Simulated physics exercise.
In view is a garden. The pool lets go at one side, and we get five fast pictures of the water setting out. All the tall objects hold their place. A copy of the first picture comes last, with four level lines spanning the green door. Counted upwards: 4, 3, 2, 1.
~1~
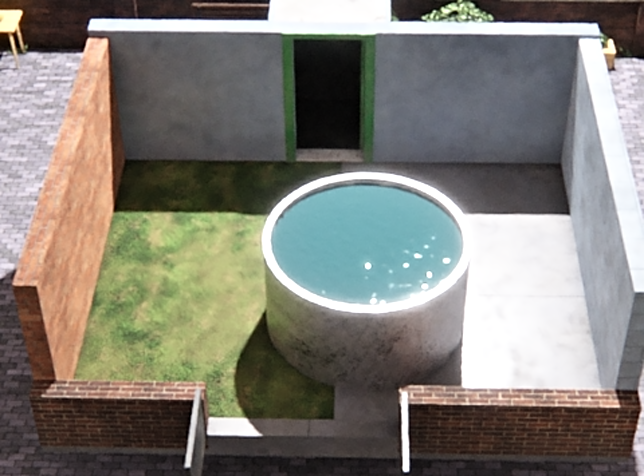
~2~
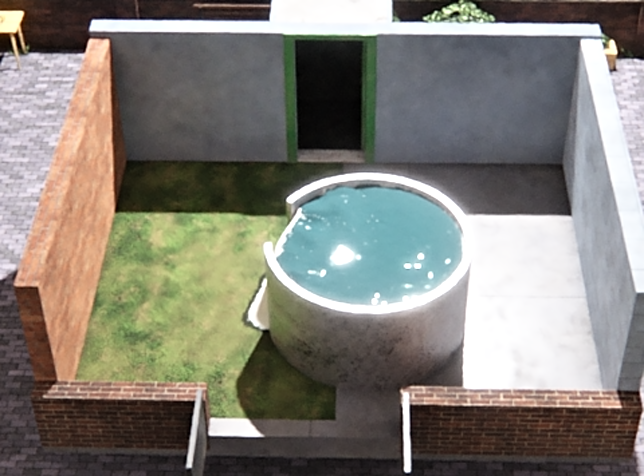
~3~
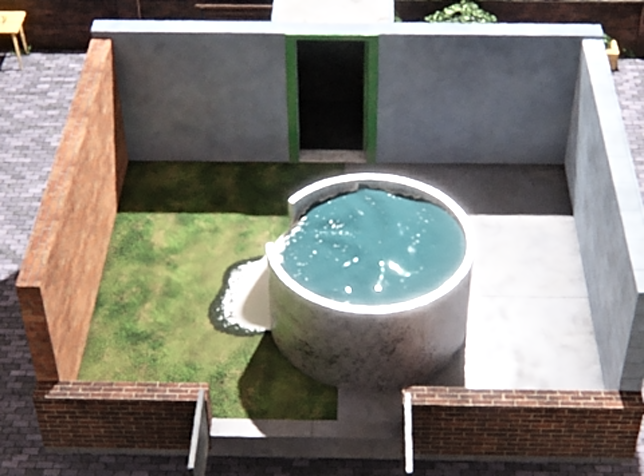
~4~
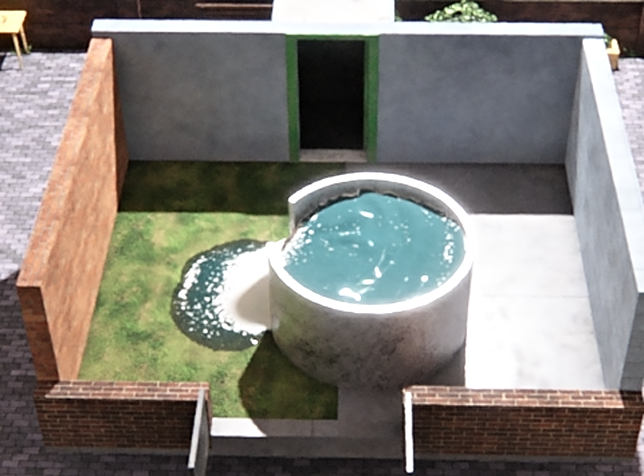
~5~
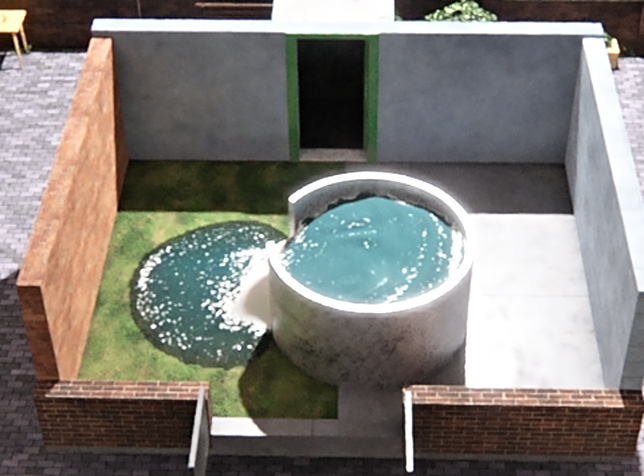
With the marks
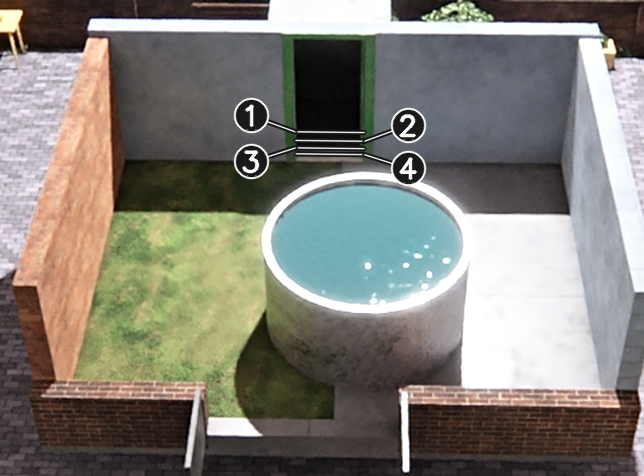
A round pool in a walled garden breaching on its left side, water pouring out and spreading in a widening patch across the grass.
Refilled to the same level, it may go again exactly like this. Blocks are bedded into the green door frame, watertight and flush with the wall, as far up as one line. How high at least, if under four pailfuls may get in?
The limit is 4.
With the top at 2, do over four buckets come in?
No, not at all.
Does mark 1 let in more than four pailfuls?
No, not at all.
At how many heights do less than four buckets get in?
All of them.
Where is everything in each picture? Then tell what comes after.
The first picture shows water in the pool at rest, its middle at (367, 244); foot of the green doorway at (330, 161); open gate at (302, 381).
The second picture shows front seen at (261, 312), 1 % of the ground wet.
The third picture shows front seen at (217, 317), 4 % of the ground wet.
The fourth picture shows front seen at (195, 260), 8 % of the ground wet.
The fifth picture shows front seen at (151, 256), 15 % of the ground wet.
On the marked copy, 1 at (329, 132); 2 at (329, 140); 3 at (329, 148); 4 at (329, 154); from the bottom up 4, 3, 2, 1.
Choosing 1, nothing gets over.
Choosing 2, nothing gets over.
Choosing 3, nothing gets over.
Choosing 4, a splash gets over, under a bucket.
